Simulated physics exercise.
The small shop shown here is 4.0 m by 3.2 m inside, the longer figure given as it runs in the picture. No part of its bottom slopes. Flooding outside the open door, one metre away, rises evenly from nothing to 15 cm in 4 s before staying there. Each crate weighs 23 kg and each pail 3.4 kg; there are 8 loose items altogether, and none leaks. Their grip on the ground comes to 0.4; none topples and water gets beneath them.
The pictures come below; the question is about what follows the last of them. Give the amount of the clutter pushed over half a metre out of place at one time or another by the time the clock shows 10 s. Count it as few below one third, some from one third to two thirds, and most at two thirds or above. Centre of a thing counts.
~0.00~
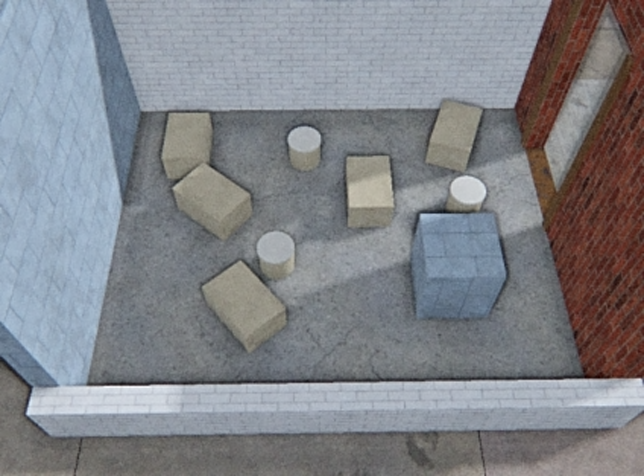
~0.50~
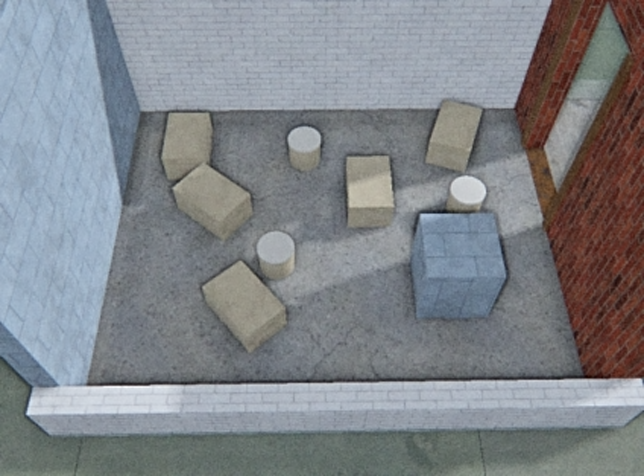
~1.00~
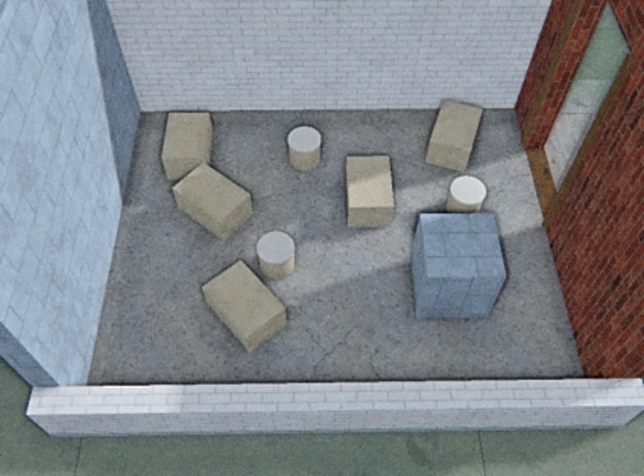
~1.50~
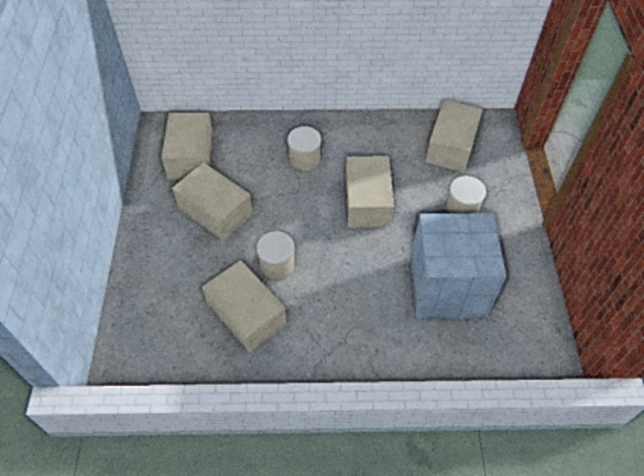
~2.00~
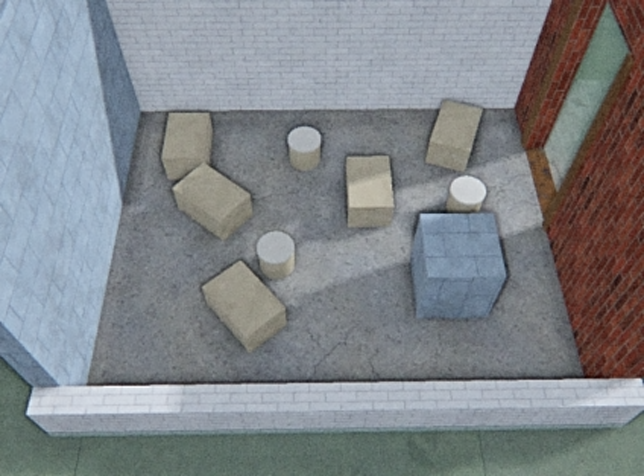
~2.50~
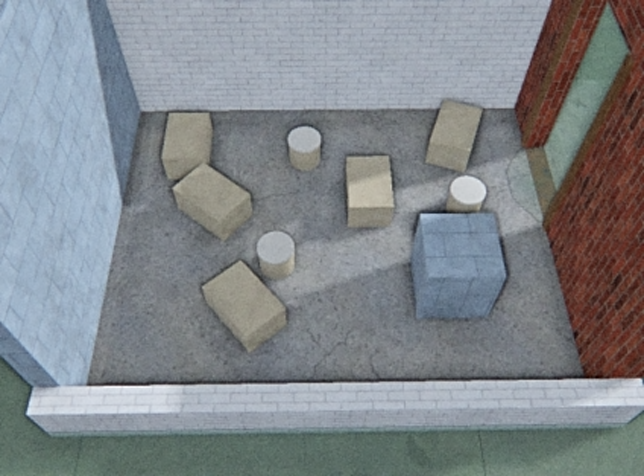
Few.
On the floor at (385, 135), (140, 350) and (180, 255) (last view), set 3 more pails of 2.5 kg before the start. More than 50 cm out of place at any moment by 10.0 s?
Note: Item 1 above threshold; item 2 below threshold; item 3 below threshold.
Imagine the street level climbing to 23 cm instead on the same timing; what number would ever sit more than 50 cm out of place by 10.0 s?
Then 7.
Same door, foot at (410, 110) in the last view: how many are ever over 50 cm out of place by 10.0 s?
Result: 1 of them.
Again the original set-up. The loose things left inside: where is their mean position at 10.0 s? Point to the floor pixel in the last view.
Centre of the remaining things: Roughly (280, 221).
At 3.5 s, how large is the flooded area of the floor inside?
About 1.0 m2.
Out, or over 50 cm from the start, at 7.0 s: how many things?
Tally: 1.
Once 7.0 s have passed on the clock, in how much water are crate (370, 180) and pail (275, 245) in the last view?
Close to 4 and 3 centimetres.
After 3.5 s 0 of 8 are over 50 cm from their spots; 0 afloat.
After 4.5 s 1 of 8 are over 50 cm from their spots; 1 afloat.
After 7.0 s 1 of 8 are over 50 cm from their spots; 1 afloat.
After 10.0 s 2 of 8 are over 50 cm from their spots, and 2 have been at some point; 1 afloat.
